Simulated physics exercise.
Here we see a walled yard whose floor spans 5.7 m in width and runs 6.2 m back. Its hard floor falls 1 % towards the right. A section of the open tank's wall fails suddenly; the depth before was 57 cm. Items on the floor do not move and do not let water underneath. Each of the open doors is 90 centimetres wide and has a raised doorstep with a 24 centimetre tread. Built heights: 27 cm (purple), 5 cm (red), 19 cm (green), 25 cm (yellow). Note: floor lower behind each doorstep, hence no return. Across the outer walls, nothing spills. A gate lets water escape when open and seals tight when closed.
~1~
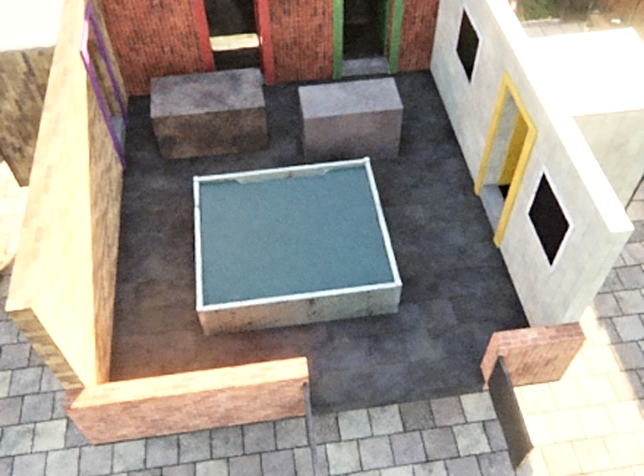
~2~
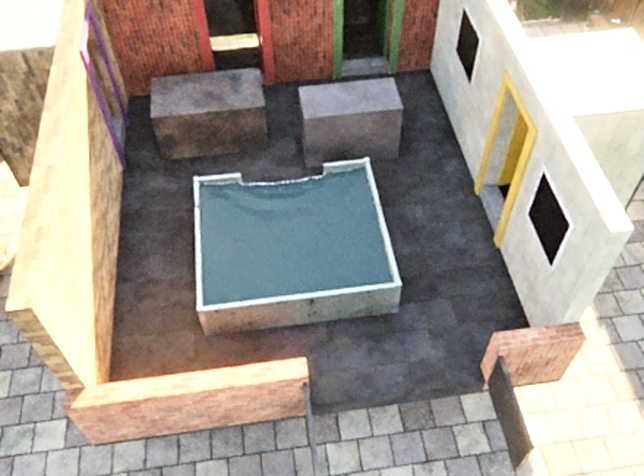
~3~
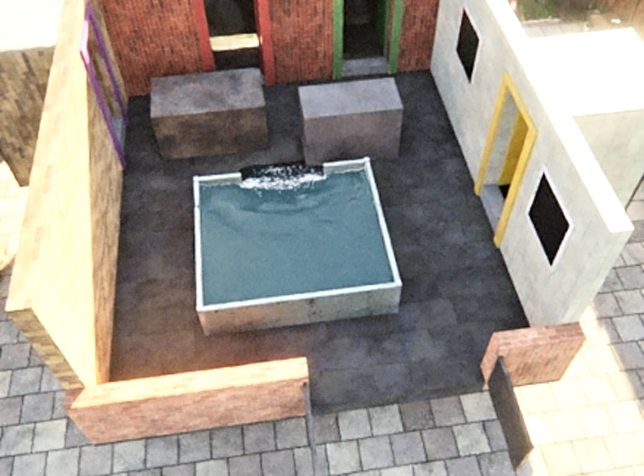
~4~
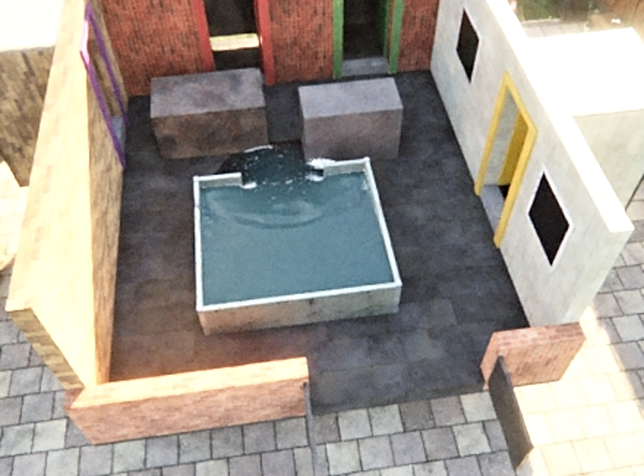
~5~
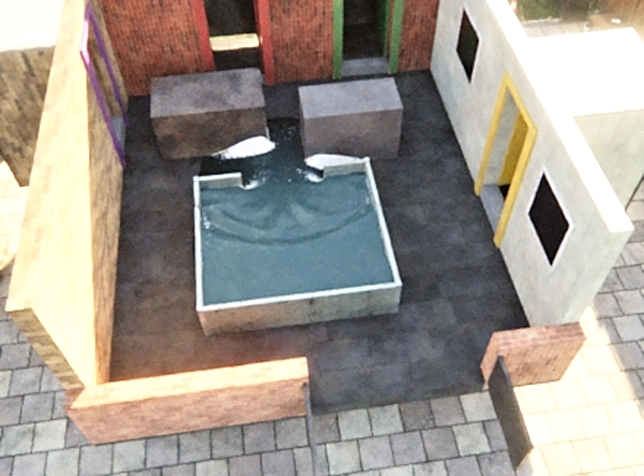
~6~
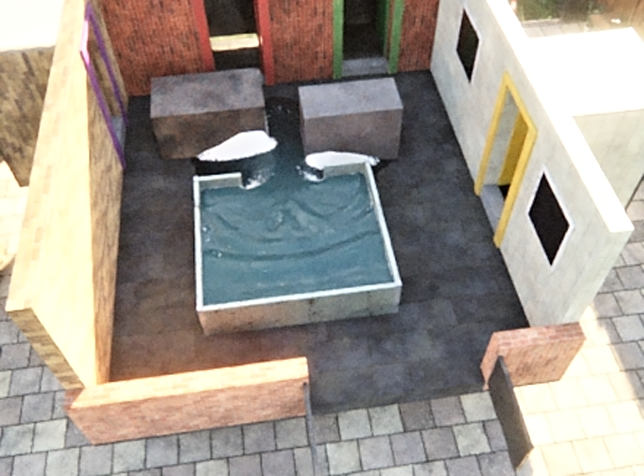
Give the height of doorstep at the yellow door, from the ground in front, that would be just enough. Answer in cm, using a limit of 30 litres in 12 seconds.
Close to 6 cm.
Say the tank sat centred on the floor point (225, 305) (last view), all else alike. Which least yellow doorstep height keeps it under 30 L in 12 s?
About 8.0 centimetres.
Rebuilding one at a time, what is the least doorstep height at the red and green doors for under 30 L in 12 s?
You'd want some 16 cm at red and some 6.5 cm at green.
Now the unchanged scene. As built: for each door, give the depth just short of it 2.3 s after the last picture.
Lab note, depth in cm: Purple 9; red 13; green 11; yellow 8.
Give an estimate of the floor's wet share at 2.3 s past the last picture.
Around 60 per cent of the floor.
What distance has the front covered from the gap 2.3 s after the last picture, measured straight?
Around 4.2 m from the gap.
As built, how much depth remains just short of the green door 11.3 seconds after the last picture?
About 10.0 cm.
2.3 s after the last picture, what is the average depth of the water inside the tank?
On average, around 31 cm.
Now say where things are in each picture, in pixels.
The first frame shows the open tank at (291, 232) is whole and still, 57 cm deep; the yellow door at (501, 172) is dry.
In the second frame, water pours out on the far side and has run 0.3 m, to a hidden place; about 8 cm deep outside, 57 cm at the back.
In the third frame, the front is at (255, 168), 0.8 m from the gap on the far side; 1.0 m2 of floor is wet, 57 cm left at the back.
In the fourth frame, the gap is on the far side, the front 1.2 m out at (270, 146); the back of the open tank holds 57 cm.
In the fifth frame, the gap is on the far side, the front 1.8 m out at (271, 123); the back of the open tank holds 57 cm.
In the sixth frame, the front is at (274, 100), 2.4 m from the gap on the far side; 3.1 m2 of floor is wet, 56 cm left at the back; the yellow door at (501, 172), 3.2 m from the gap, is still 1.9 m from the nearest water.
Then, 0.7 s after the last picture water covers 25 % of the floor, deepest (43 cm) near (264, 154); it has not reached the yellow door.
Then, 2.3 s after the last picture water covers 60 % of the floor, deepest (32 cm) near (285, 84); 8 cm at the yellow door, 0 litres in over its 25 cm doorstep.
Then, 11.3 s after the last picture water covers 95 % of the floor, deepest (14 cm) near (530, 346); 10 cm at the yellow door, 0 litres in over its 25 cm doorstep.
At the yellow door as built, the water peaked near 10 cm, 11.1 s after the last picture.
Run again over the same 12 s with other heights there, 55 litres in over 4.5 cm, 21 litres over 6.5 cm. The limit of 30 litres is kept from about 6 cm up.
